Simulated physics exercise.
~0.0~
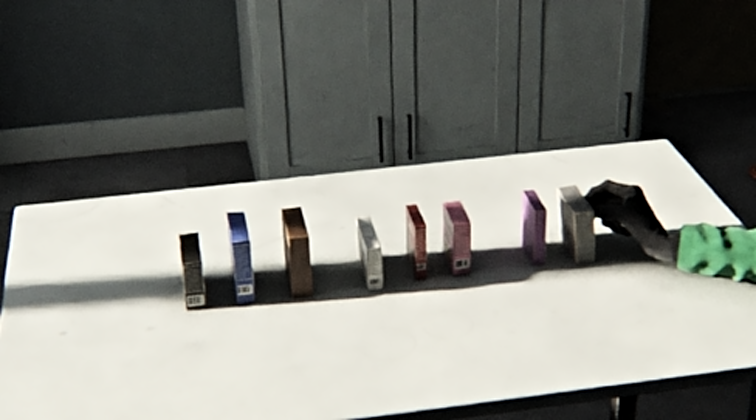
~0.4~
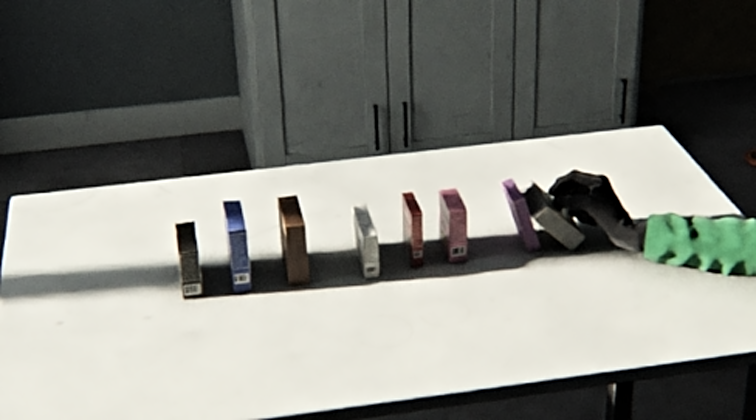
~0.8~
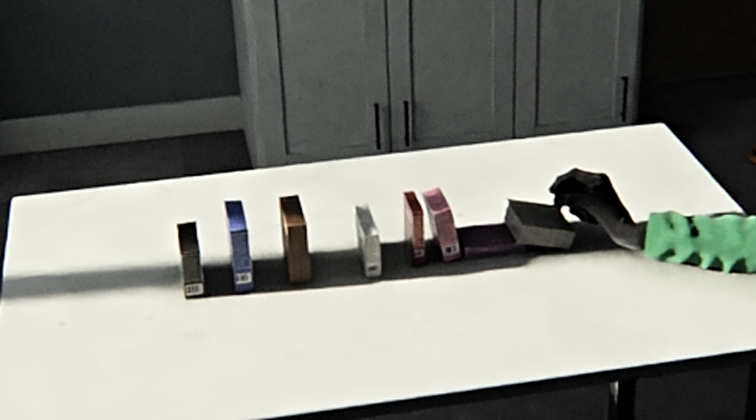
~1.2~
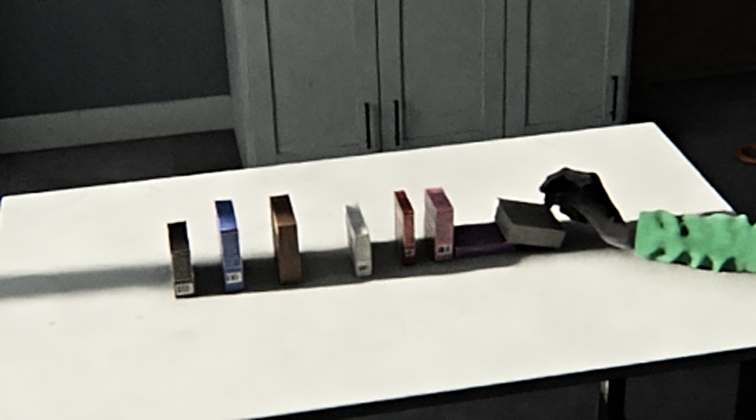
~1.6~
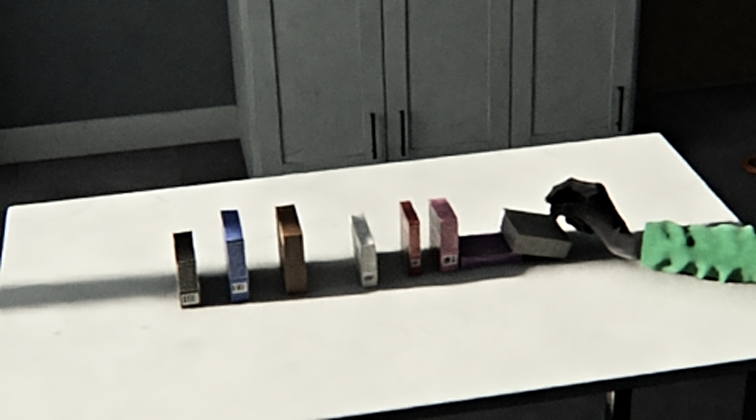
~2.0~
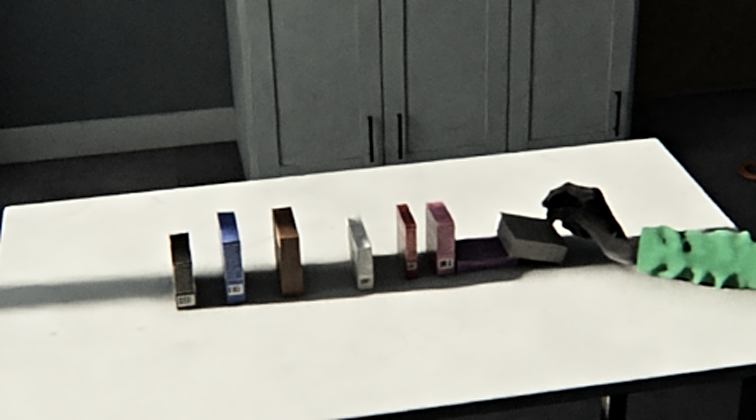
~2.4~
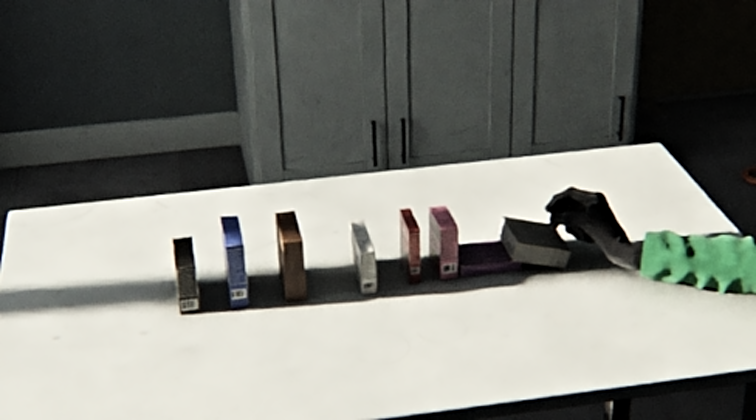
On a white table in front of grey cabinets, a dark hand with a green sleeve tips a grey block leftward into a purple one, which falls flat; the pink packet leans briefly, then settles upright, leaving the grey block resting tilted and the remaining row standing.
